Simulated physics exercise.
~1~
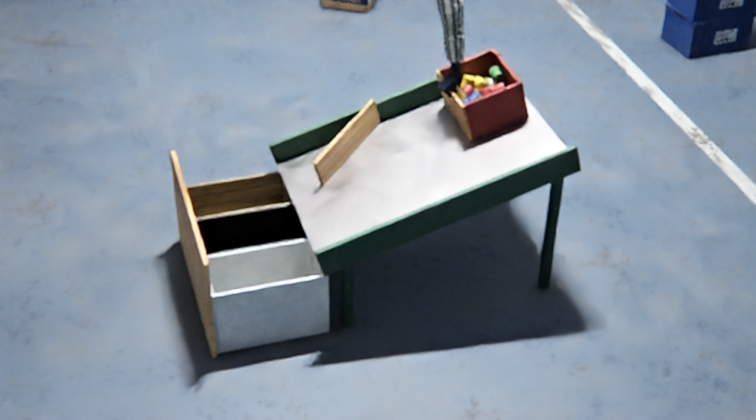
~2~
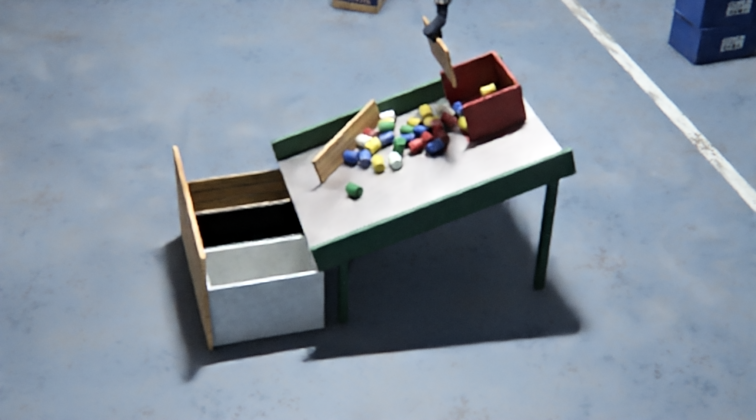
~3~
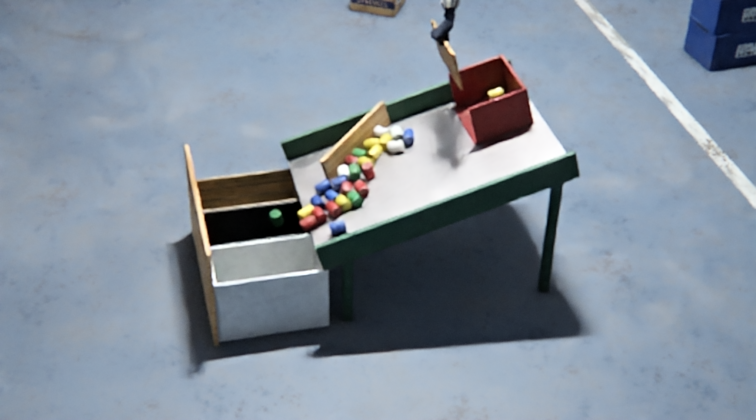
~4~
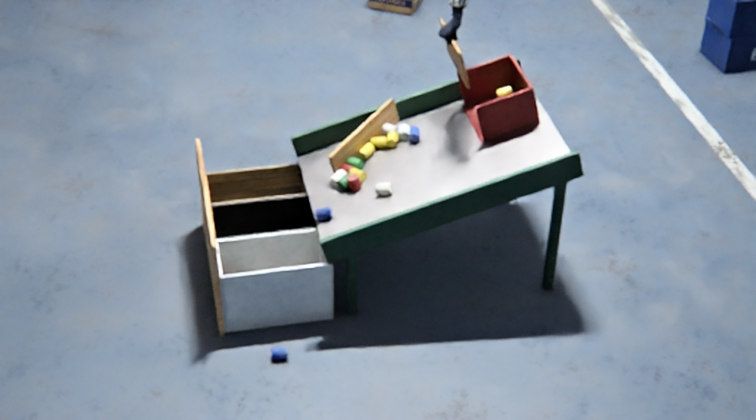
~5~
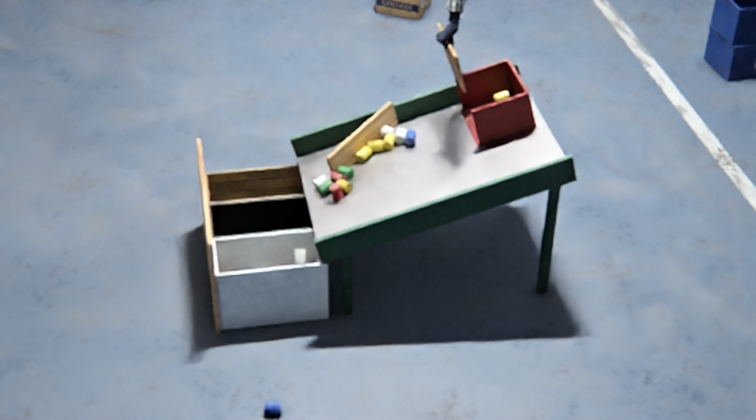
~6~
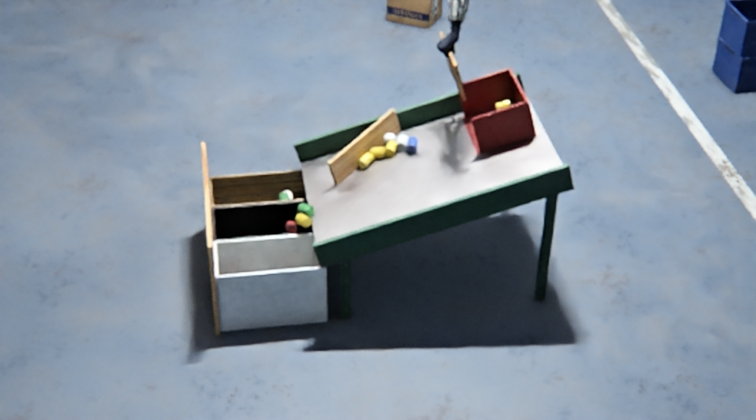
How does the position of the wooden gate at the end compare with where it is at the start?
At the start the gate is down across the front of the red pen, holding the pieces in. By the end it is held higher up, clear of the pen's open side.
